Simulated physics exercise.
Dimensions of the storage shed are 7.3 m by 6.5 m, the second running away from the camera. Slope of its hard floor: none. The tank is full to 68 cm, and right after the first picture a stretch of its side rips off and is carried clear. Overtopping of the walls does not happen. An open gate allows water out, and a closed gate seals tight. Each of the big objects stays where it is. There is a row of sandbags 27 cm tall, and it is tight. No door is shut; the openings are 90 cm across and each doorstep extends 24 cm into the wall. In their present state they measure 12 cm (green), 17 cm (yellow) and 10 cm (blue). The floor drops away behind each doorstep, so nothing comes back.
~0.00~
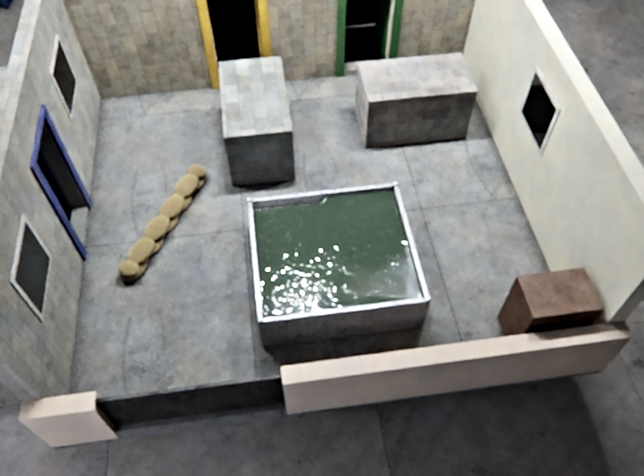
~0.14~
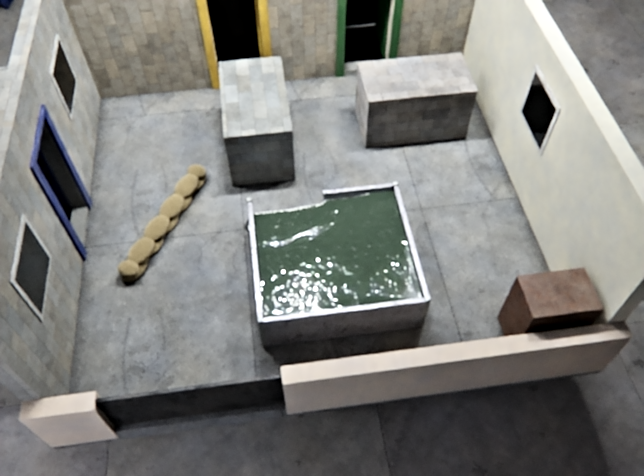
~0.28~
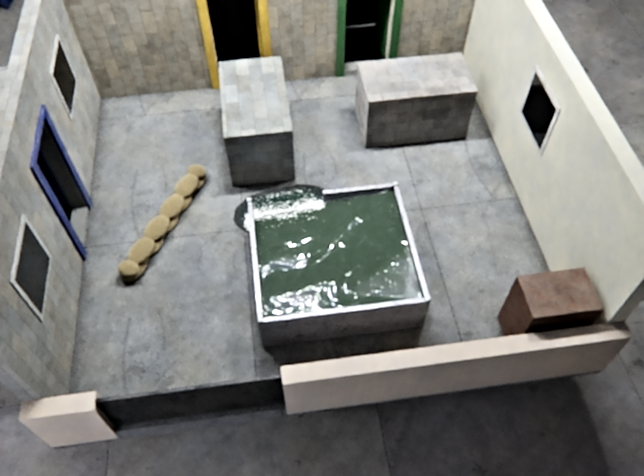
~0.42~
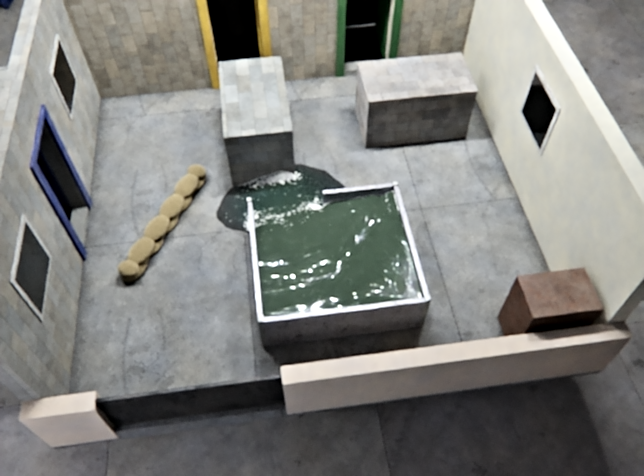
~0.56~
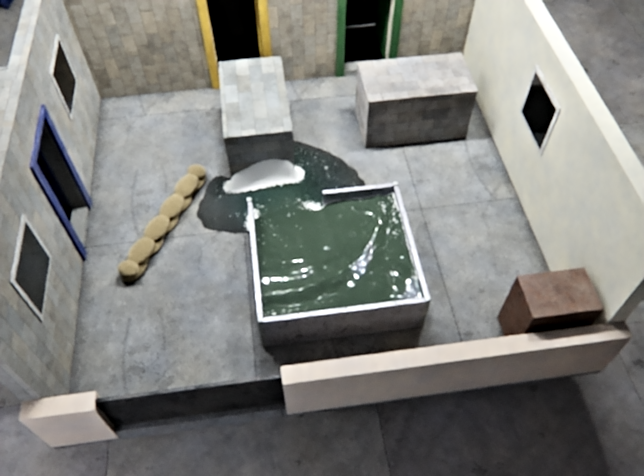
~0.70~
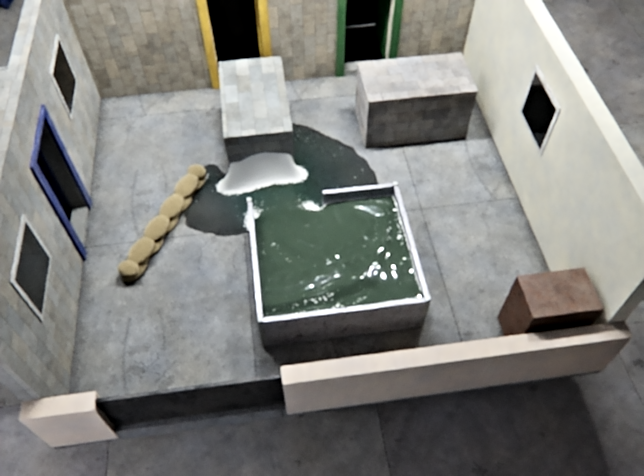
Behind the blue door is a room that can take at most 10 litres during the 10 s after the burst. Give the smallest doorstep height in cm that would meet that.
The doorstep would need to be about 9.5 cm high.
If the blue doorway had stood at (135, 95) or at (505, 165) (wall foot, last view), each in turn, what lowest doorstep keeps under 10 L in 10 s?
In turn: About 10.0 cm, about 16 cm.
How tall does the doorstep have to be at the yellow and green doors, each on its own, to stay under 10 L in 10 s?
Roughly 9.0 cm for the yellow door and roughly 14.0 cm for the green door.
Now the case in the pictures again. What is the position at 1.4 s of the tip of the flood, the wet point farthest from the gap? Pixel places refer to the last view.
Look about (337, 76) in the last picture.
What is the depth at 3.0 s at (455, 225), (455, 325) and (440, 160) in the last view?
Close to 1, 0 and 4 cm, one after the other.
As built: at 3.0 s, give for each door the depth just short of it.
Door depths (cm): Green = 13, yellow = 7, blue = 7.
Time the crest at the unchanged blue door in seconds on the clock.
Peak: Close to 8.5 s.
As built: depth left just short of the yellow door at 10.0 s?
The depth there is around 8.5 cm.
After 1.4 s water covers 20 % of the floor, deepest (54 cm) near (270, 193); it has not reached the blue door.
After 3.0 s water covers 65 % of the floor, deepest (33 cm) near (197, 201); 7 cm at the blue door, 0 litres in over its 10 cm doorstep.
After 10.0 s water covers 95 % of the floor, deepest (12 cm) near (555, 354); 12 cm at the blue door, 8 litres in over its 10 cm doorstep.
At the blue door as built, the water arrived by 2.1 s and peaked near 14 cm at 8.4 s.
With a doorstep of 8.5 cm, 18 litres would have come in within the 10 s; with 11.5 cm, 3 litres. So under 10 litres takes about 9.5 cm.
